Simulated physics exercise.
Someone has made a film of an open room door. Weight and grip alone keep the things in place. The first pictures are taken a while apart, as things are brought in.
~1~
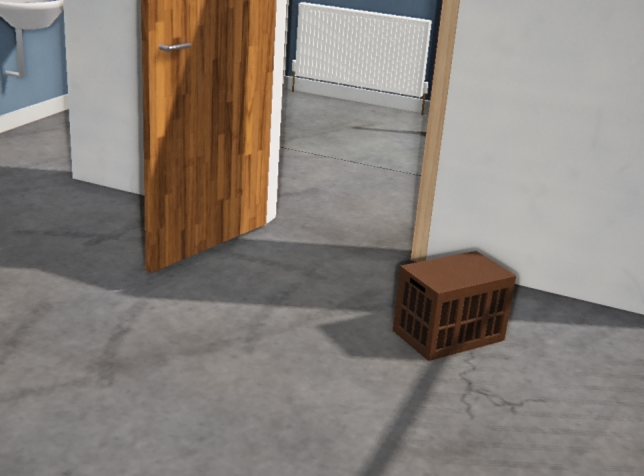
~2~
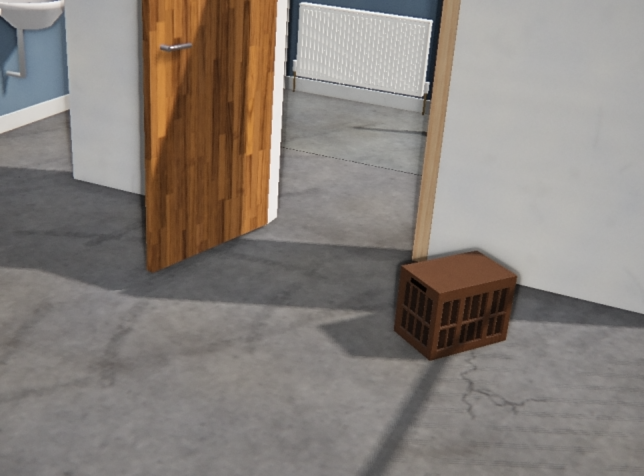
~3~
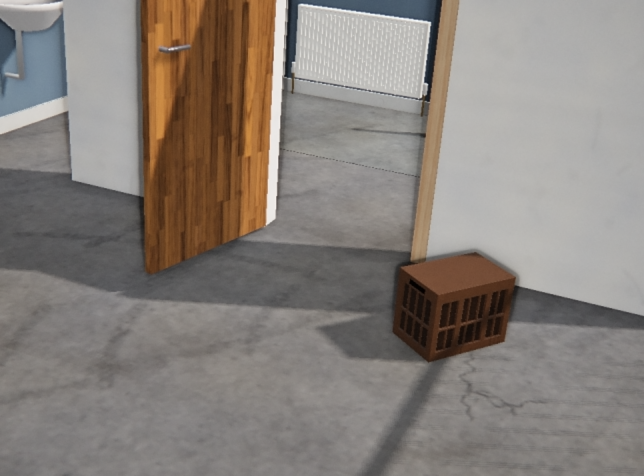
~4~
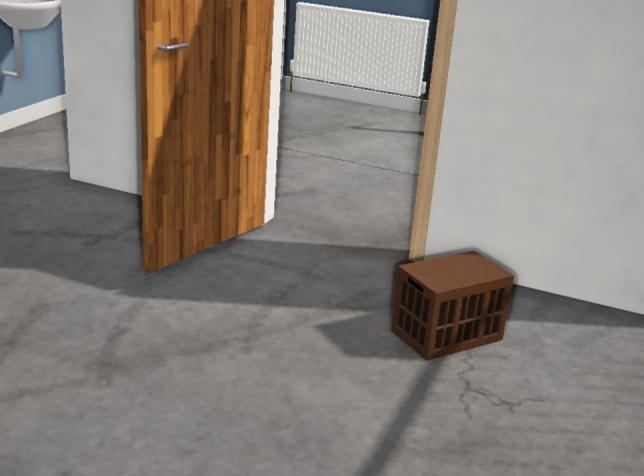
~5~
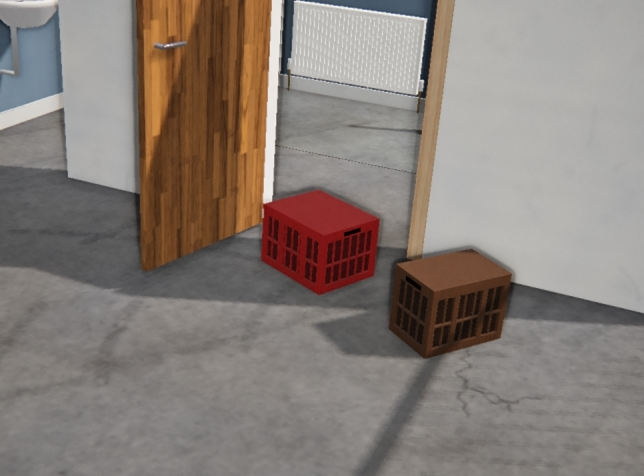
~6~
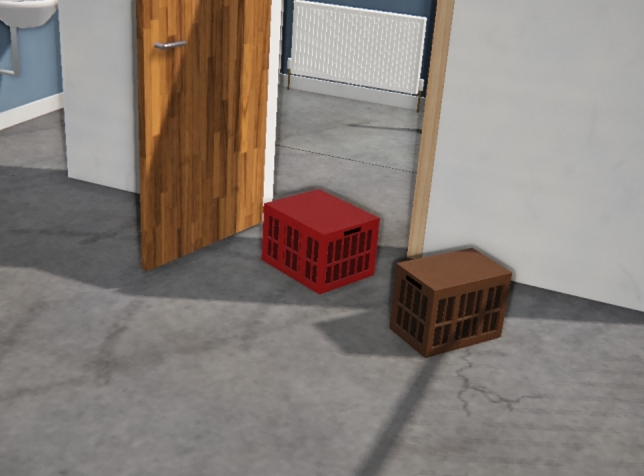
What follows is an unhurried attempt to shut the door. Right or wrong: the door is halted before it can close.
Right, it does not close.
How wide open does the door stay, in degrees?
Some 25° open.
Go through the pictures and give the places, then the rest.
Door wide open and still; brown crate (453, 304), in the first picture.
Door wide open and still; brown crate (454, 304), in the second picture.
Door wide open and still; brown crate (453, 305), in the third picture.
Door wide open and still; brown crate (451, 304), in the fourth picture.
Door wide open and still; brown crate (449, 302), in the fifth picture.
Door wide open and still; red chest (319, 239); brown crate (450, 301), in the sixth picture.
Then, 0.80 s on from there, door at 81°.
Then, 1.40 s on from there, door at 55°; red chest shifted a little near (334, 240).
Then, 1.90 s on from there, door at 40°; red chest shifted a little near (351, 240).
Then, 2.60 s on from there, door at 30°; red chest shifted a little near (368, 235).
In the end, door at 25°; moved from the start, red chest; brown crate unmoved. At the end, from the last picture's camera, red chest near (376, 232).
